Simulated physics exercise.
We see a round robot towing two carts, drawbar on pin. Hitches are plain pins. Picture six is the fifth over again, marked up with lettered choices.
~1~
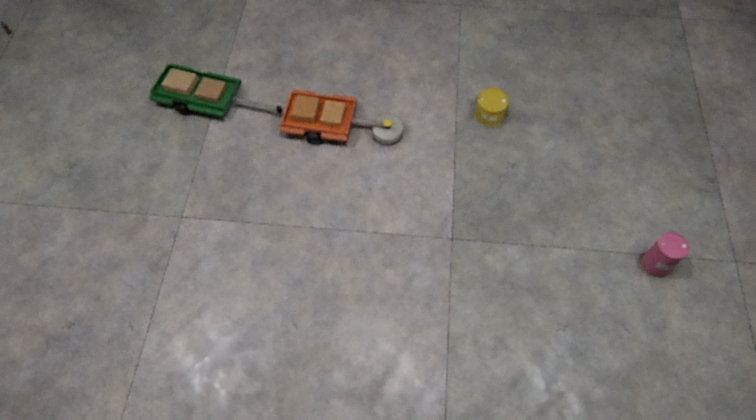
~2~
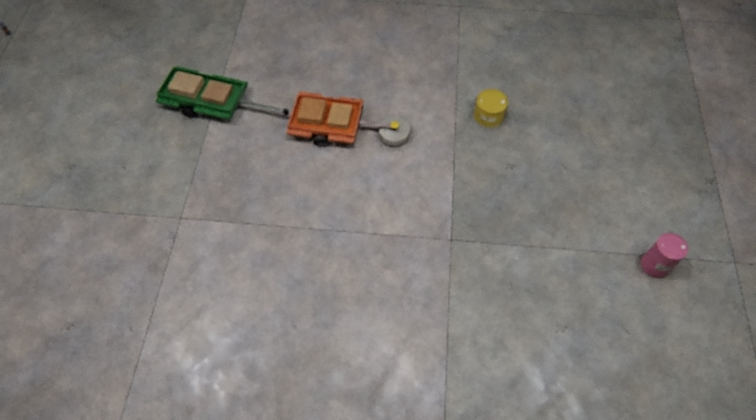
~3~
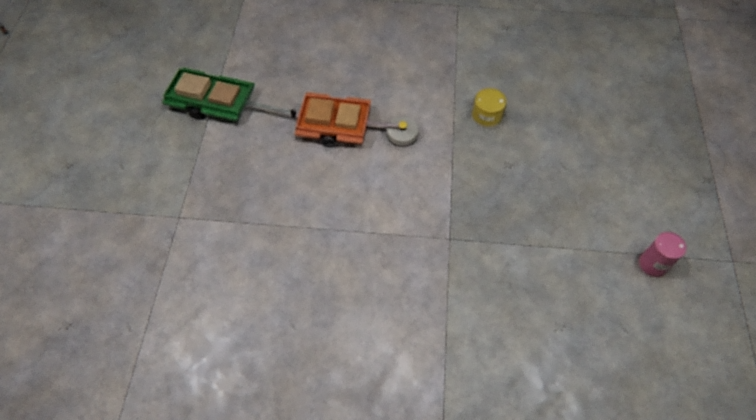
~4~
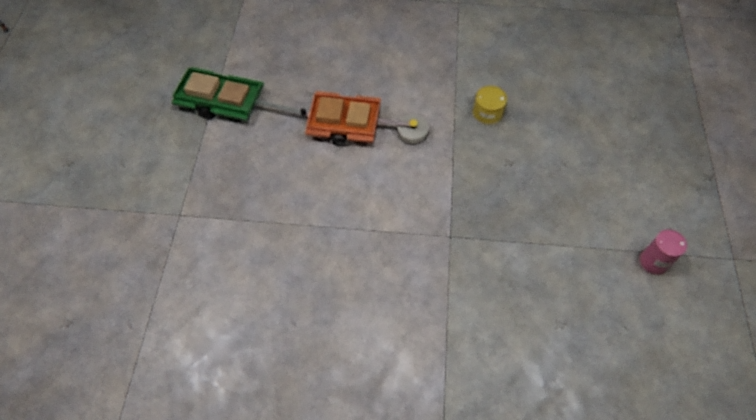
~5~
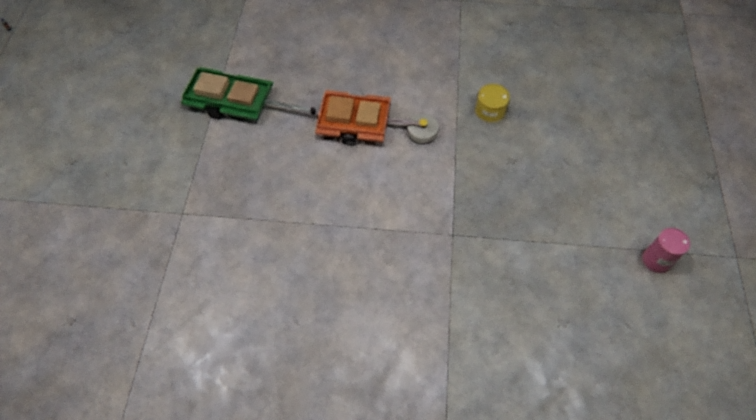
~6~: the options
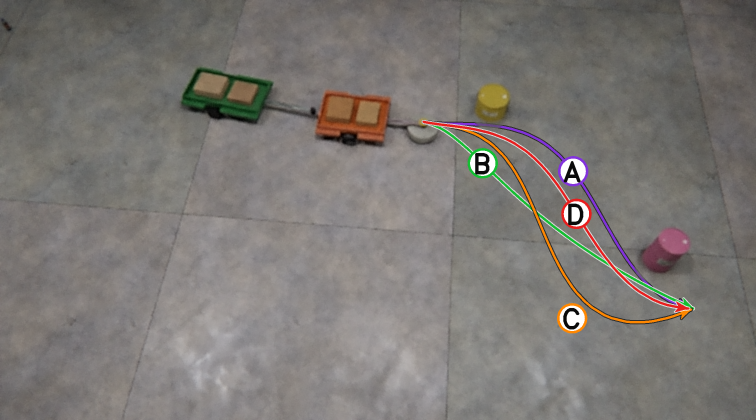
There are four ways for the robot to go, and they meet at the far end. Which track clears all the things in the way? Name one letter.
Route C touches nothing.
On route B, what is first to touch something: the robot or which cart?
The orange cart touches first.
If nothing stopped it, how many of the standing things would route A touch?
In all, two.
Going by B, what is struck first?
First the pink drum.
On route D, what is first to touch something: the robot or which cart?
The orange cart touches first.
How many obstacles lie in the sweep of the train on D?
One.
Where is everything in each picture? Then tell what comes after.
In the first frame, green cart (196, 88); pink drum (656, 264); yellow tub (490, 114).
In the second frame, robot (395, 130); orange cart (326, 116); green cart (202, 91); pink drum (655, 265).
In the third frame, robot (403, 130); orange cart (334, 116); green cart (209, 92); pink drum (653, 264).
In the fourth frame, robot (413, 128); orange cart (344, 115); green cart (218, 92); pink drum (654, 262).
In the fifth frame, robot (423, 127); orange cart (354, 114); green cart (227, 92); pink drum (657, 260); yellow tub (490, 110).
On the marked copy, A from (424, 122) via (573, 171) to (691, 308); B from (424, 122) via (541, 216) to (693, 309); C from (424, 122) via (542, 229) to (691, 309); D from (424, 122) via (560, 189) to (688, 309).
With C. Early on, robot (518, 185), last cart (334, 108).
Further on, robot (576, 299), last cart (429, 142).
At the end, robot (689, 312), last cart (487, 198); nothing has been touched.
As for the rest, A meets the pink drum and yellow tub; B meets the pink drum; D meets the pink drum.
